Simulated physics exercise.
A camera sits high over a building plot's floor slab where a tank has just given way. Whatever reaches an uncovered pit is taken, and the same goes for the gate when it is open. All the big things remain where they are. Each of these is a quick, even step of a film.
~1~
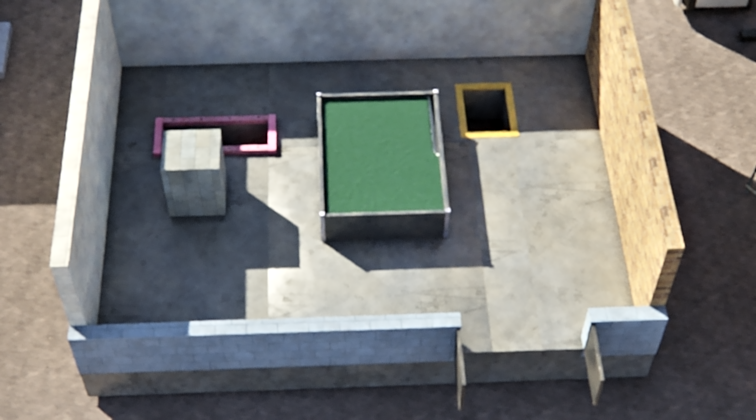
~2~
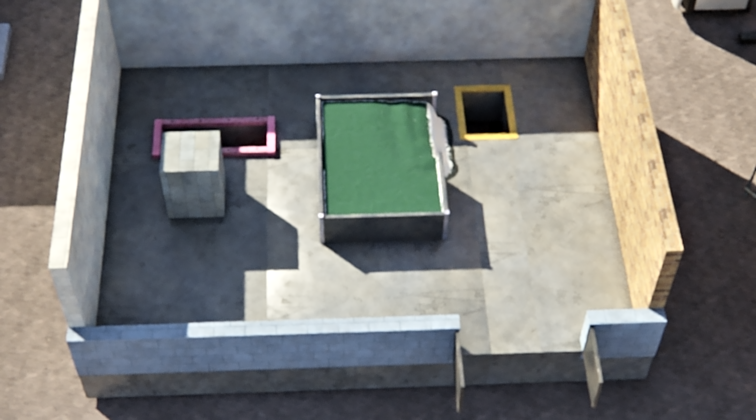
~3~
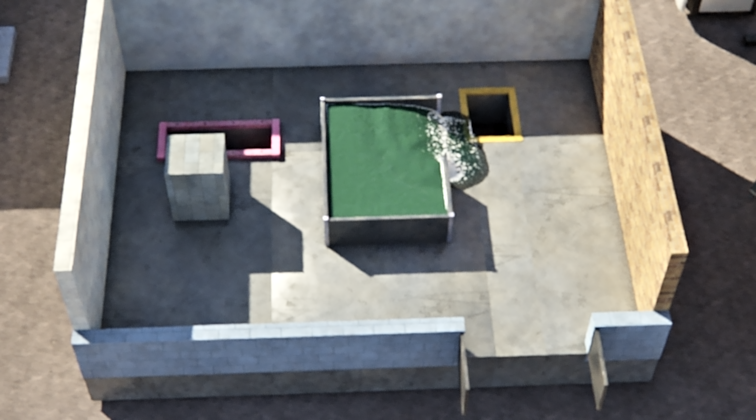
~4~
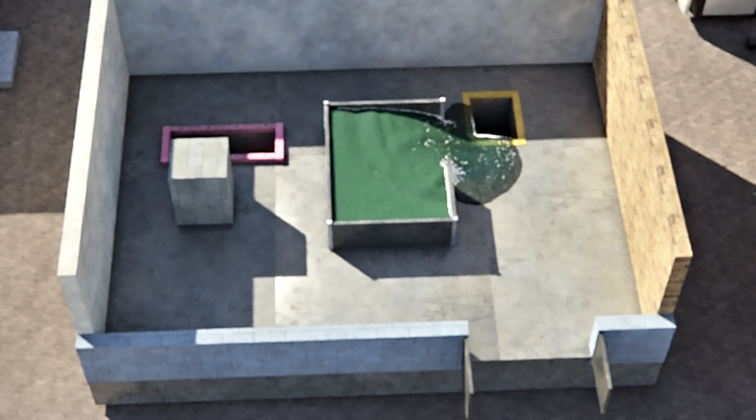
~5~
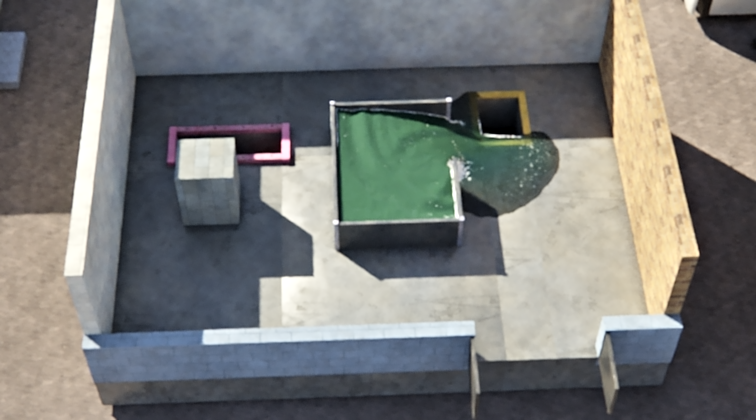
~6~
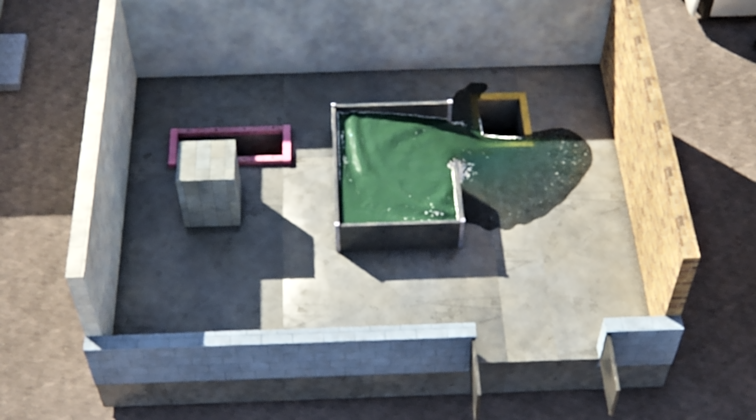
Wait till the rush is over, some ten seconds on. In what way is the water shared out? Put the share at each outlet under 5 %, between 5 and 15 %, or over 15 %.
Outcome: The gate ends up mid-range - five to fifteen per cent, the pink pit ends up low - beneath five per cent, the yellow pit ends up high - past fifteen per cent.
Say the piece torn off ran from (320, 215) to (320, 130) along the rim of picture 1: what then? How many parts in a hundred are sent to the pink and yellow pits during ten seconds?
Pink about 10 %, yellow about 0 %.
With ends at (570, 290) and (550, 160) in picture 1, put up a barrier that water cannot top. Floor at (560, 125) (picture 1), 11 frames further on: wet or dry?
As far as I can tell, it ends up soaked.
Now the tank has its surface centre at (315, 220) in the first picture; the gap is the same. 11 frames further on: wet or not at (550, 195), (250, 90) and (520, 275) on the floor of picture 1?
Going through the three spots, I'd say swamped, high and dry, swamped.
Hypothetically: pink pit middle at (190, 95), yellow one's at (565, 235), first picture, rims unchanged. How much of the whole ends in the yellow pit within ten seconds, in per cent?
The yellow pit receives 30 per cent.
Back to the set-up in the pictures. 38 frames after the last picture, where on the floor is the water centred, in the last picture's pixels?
I'd say near (469, 190).
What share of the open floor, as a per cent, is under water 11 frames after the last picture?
I reckon 15 per cent or so.
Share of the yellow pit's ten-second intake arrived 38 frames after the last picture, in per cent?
Some 80 in a hundred.
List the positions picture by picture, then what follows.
In the first frame, still water in the tank at (381, 154).
In the second frame, water pours out at (434, 142) and has run to (439, 119).
In the third frame, the front is at (461, 116), out from the gap at (439, 145).
In the fourth frame, water pours out at (443, 149) and has run to (516, 170).
In the fifth frame, the front is at (554, 163), out from the gap at (449, 149).
In the sixth frame, water pours out at (450, 150) and has run to (586, 161).
A moment on, water covers 15 % of the floor; the gate 0 %, the pink pit 0 %, the yellow pit 9 %.
Next, water covers 15 % of the floor; the gate 0 %, the pink pit 0 %, the yellow pit 17 %.
Then, water covers 25 % of the floor; the gate 0 %, the pink pit 0 %, the yellow pit 25 %.
Later, water covers 45 % of the floor; the gate 4 %, the pink pit 0 %, the yellow pit 35 %.
In the end, water covers 65 % of the floor; the gate 9 %, the pink pit 0 %, the yellow pit 44 %.
